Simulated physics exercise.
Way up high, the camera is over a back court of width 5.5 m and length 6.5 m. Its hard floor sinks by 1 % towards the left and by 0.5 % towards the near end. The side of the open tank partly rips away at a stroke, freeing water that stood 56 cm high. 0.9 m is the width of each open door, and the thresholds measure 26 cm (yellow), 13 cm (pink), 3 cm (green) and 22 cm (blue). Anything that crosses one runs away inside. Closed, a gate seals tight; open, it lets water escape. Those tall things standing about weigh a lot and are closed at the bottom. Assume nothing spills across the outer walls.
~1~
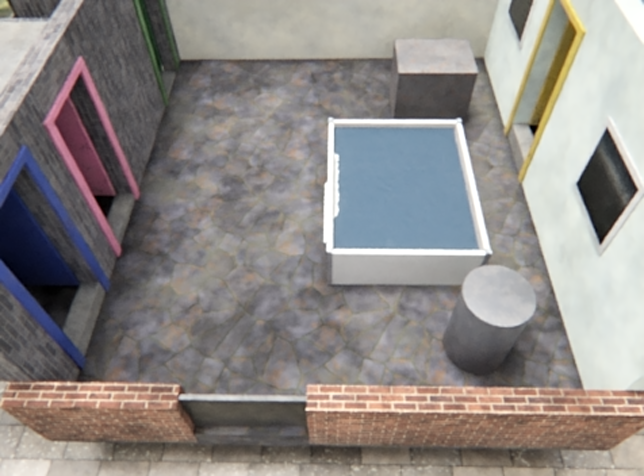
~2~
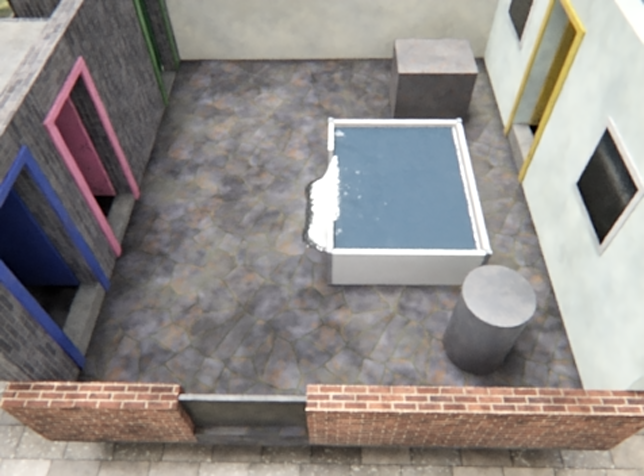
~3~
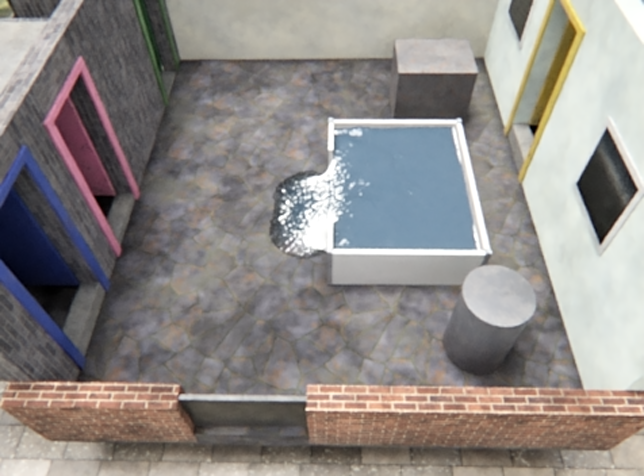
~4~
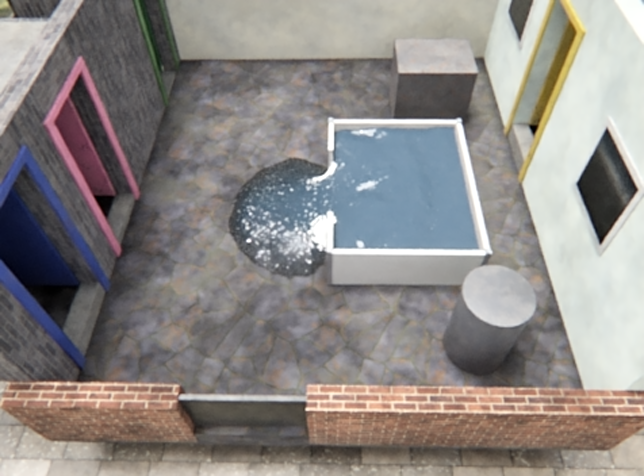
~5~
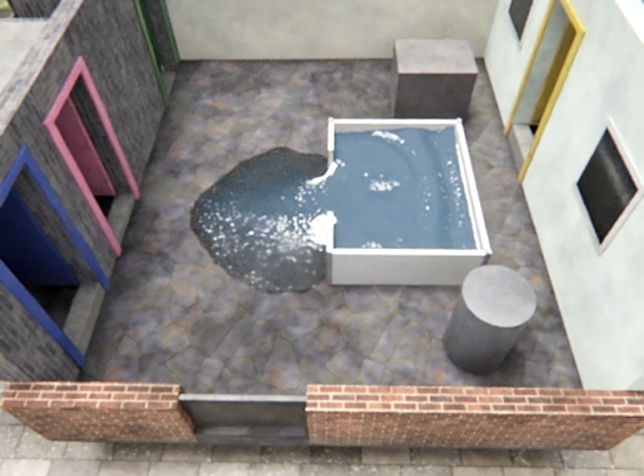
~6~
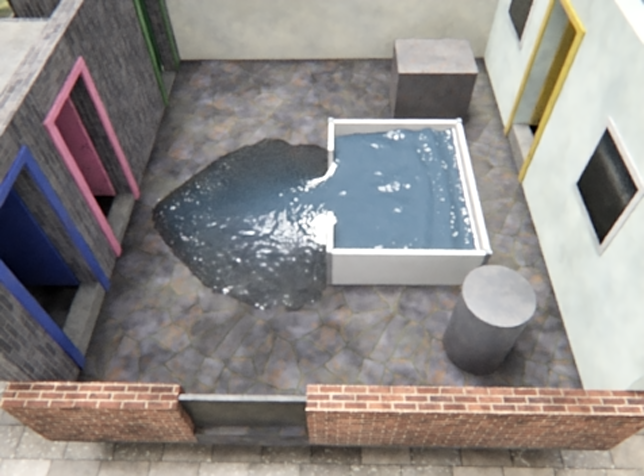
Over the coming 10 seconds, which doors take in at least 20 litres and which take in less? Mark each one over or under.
Yellow door - under; pink door - over; green door - over; blue door - under.
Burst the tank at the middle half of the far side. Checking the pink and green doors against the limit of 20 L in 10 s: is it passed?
Checking each door against the limit: Pink does not exceed it, green tops it.
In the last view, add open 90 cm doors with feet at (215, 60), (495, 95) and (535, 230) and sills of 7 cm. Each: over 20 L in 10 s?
First doorway gets there, second falls short, third falls short.
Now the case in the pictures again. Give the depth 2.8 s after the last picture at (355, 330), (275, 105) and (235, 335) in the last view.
Depths: About 0, 1 and 2 centimetres.
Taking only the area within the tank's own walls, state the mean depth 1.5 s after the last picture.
The mean depth is some 31 cm.
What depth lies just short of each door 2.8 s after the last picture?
You'd see yellow at 0 cm, pink at 18 cm, green at 6 cm and blue at 14 cm.
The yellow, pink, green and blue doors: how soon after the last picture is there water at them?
Doors: Yellow 8.5 s / pink 0.1 s / green 1.2 s / blue 0.7 s.
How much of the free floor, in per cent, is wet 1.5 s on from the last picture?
Close to 35 in a hundred parts are wet.
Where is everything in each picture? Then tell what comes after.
The first picture shows still water, 56 cm deep, in the open tank at (400, 184).
In the second picture, the front is at (321, 182), 0.6 m from the gap at (333, 201); 0.3 m2 of floor is under water; 56 cm left at the back of the open tank.
In the third picture, the front is at (283, 244), 0.9 m from the gap at (333, 204); 0.8 m2 of floor is under water; 56 cm left at the back of the open tank.
In the fourth picture, water pours out at (333, 204) and has run 1.3 m, to (237, 227); typically 7 cm deep outside, 56 cm at the open tank's back.
In the fifth picture, water pours out at (333, 203) and has run 1.9 m, to (203, 200); typically 5 cm deep outside, 49 cm at the open tank's back.
In the sixth picture, water pours out at (333, 203) and has run 2.4 m, to (164, 207); typically 4 cm deep outside, 46 cm at the open tank's back.
Then, 0.7 s after the last picture water covers 30 % of the floor and is deepest (34 cm) near (325, 217); yellow door not reached, pink door 23 cm at the sill, 27 L in, green door not reached, blue door not reached.
Then, 1.5 s after the last picture water covers 35 % of the floor and is deepest (35 cm) near (69, 409); yellow door not reached, pink door 27 cm at the sill, 88 L in, green door 7 cm at the sill, 0 L in, blue door 18 cm at the sill, 0 L in.
Then, 2.8 s after the last picture water covers 45 % of the floor and is deepest (22 cm) near (74, 393); yellow door not reached, pink door 18 cm at the sill, 142 L in, green door 6 cm at the sill, 11 L in, blue door 14 cm at the sill, 0 L in.
Then, 5.3 s after the last picture water covers 80 % of the floor and is deepest (16 cm) near (69, 409); yellow door not reached, pink door 12 cm at the sill, 163 L in, green door 8 cm at the sill, 53 L in, blue door 13 cm at the sill, 0 L in.
Then, 9.3 s after the last picture water covers 100 % of the floor and is deepest (10 cm) near (69, 409); yellow door 6 cm at the sill, 0 L in, pink door 8 cm at the sill, 163 L in, green door 8 cm at the sill, 115 L in, blue door 9 cm at the sill, 0 L in.
